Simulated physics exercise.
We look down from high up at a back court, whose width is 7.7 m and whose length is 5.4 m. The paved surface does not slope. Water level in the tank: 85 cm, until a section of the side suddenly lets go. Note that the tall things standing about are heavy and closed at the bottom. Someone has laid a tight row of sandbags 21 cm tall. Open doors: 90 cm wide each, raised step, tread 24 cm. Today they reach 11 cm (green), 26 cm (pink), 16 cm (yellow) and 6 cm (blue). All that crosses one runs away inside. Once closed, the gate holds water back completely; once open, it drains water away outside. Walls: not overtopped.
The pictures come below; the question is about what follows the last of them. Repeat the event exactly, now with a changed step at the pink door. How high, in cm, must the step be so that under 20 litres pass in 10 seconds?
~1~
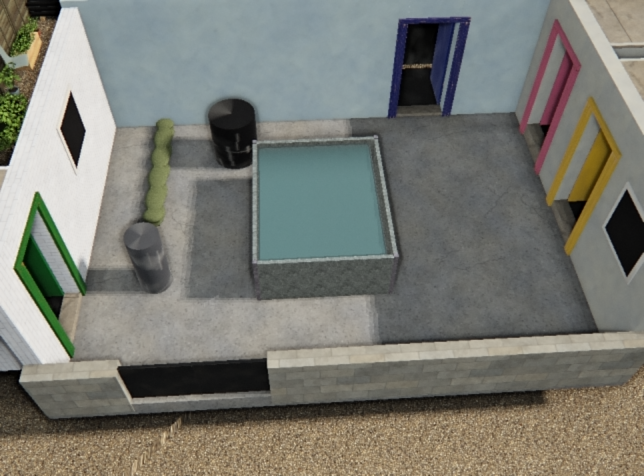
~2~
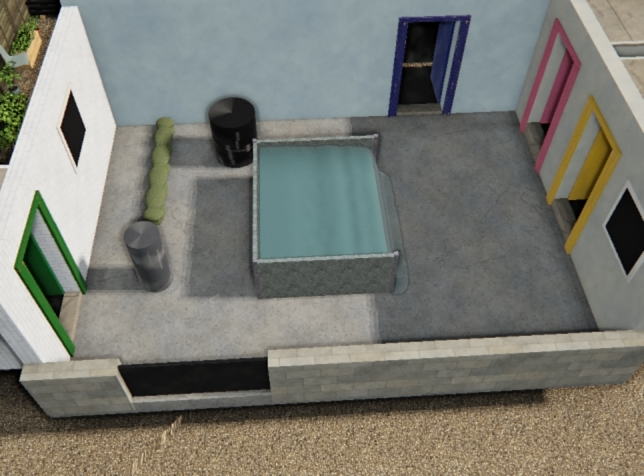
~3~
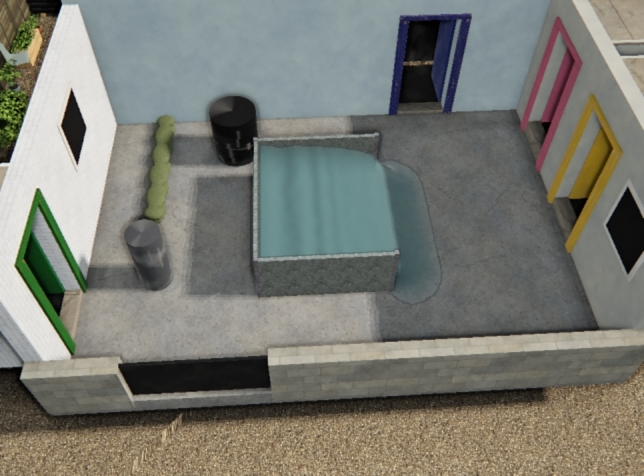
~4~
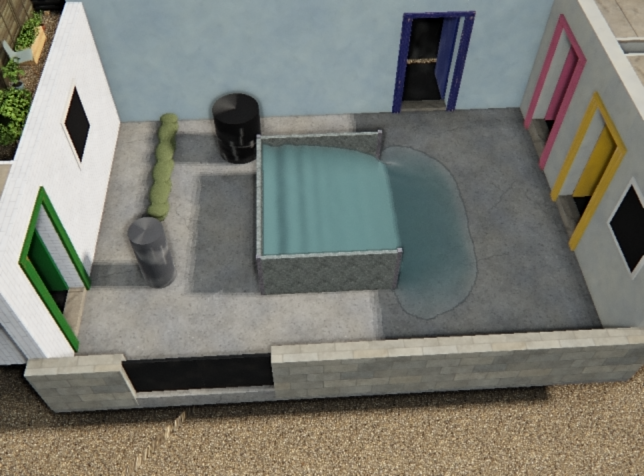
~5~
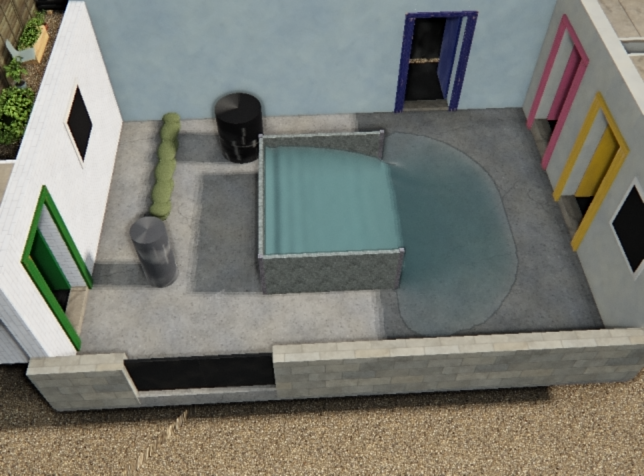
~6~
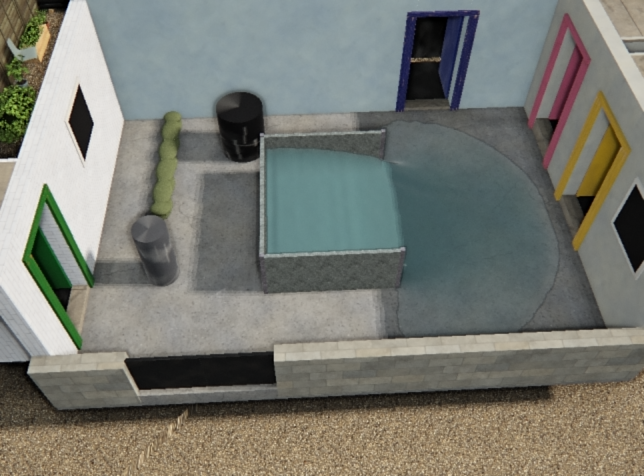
Roughly 29 cm.
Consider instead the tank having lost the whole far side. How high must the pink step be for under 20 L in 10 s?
Then 29 cm.
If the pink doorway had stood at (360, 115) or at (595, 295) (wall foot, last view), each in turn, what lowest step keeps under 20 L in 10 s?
About 7.0 cm for the first and 30 cm for the second.
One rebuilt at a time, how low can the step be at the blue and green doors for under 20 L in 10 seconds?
You'd want about 11.5 centimetres at blue and about 12.5 centimetres at green.
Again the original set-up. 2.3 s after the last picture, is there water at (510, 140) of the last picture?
At that moment it's submerged.
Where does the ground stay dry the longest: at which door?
Green, last of all.
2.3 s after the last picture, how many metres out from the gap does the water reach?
I make it some 4.0 m.
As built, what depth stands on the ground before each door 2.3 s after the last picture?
Lab note, depth in cm: Green 0; pink 30; yellow 28; blue 15.
Then, 0.7 s after the last picture water covers 40 % of the floor, deepest (46 cm) near (550, 196); 30 cm at the pink door, 1 litre in over its 26 cm step.
Then, 2.3 s after the last picture water covers 45 % of the floor, deepest (35 cm) near (572, 255); 30 cm at the pink door, 30 litres in over its 26 cm step.
Then, 9.3 s after the last picture water covers 95 % of the floor, deepest (18 cm) near (142, 132); 7 cm at the pink door, 35 litres in over its 26 cm step.
At the pink door as built, the water peaked near 34 cm, 1.7 s after the last picture.
With a step of 23.5 cm, 57 litres would have come in within the 10 s; with 31.5 cm, 9 litres. So under 20 litres takes about 29 cm.
